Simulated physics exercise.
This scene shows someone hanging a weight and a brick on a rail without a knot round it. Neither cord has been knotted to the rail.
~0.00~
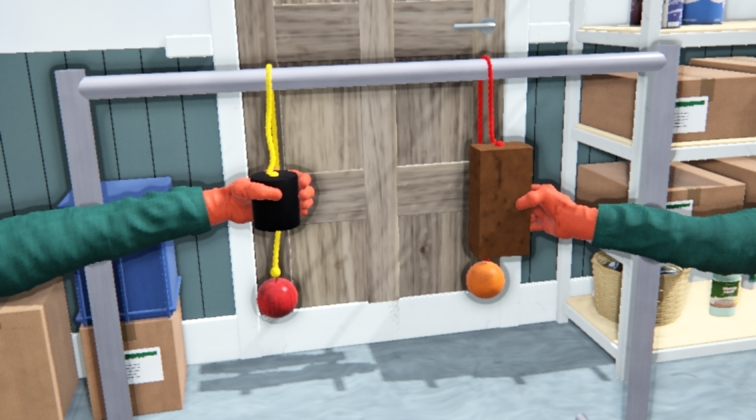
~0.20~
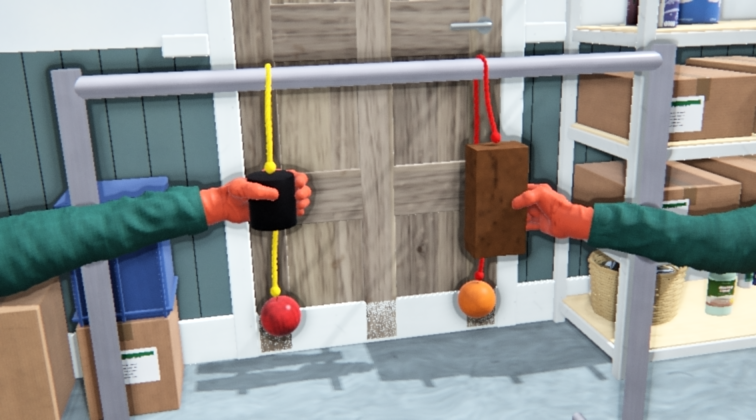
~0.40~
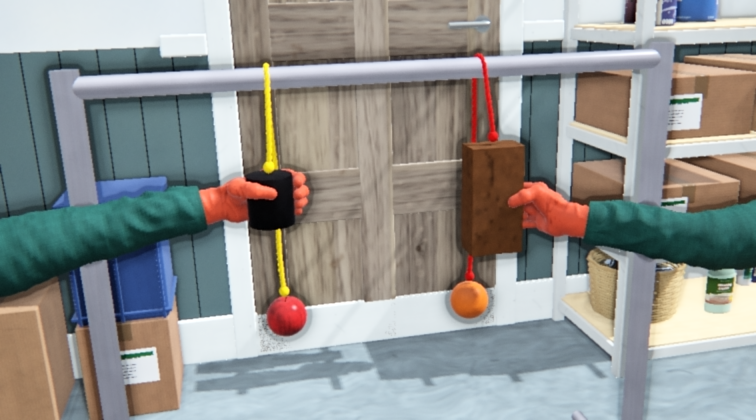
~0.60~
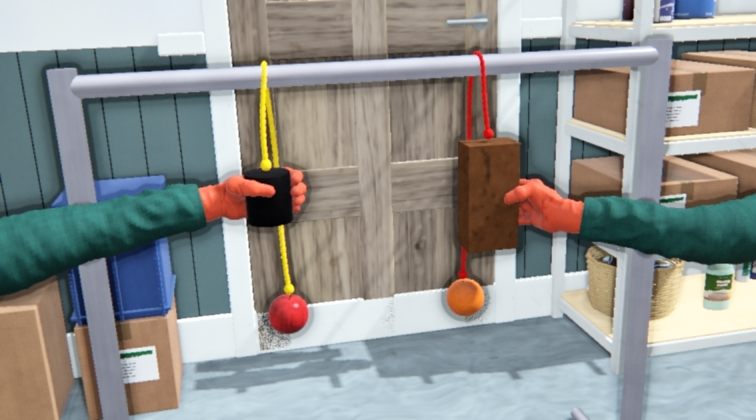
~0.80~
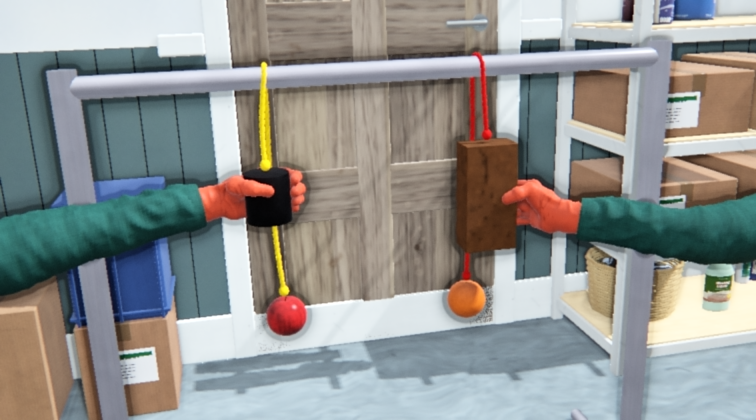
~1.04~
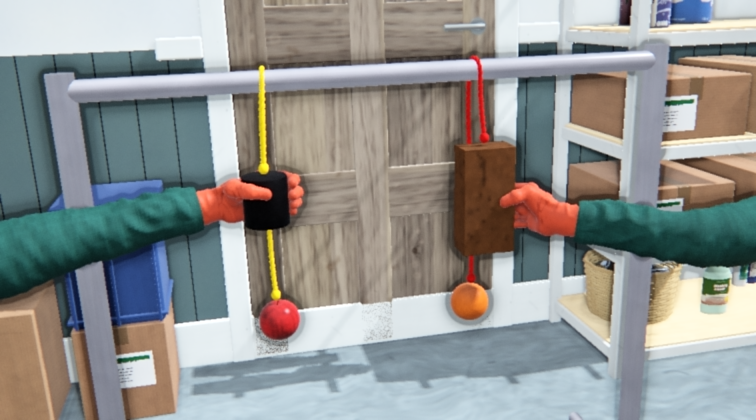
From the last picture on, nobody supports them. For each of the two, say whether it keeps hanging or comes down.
Weight: Comes down. Brick: Comes down.
After 1.34 s, weight dropping near (274, 275); brick dropping near (481, 273).
After 1.60 s, weight on the floor; brick on the floor.
At rest, weight on the floor; brick on the floor. The weight drops and the brick pulls its rope through.
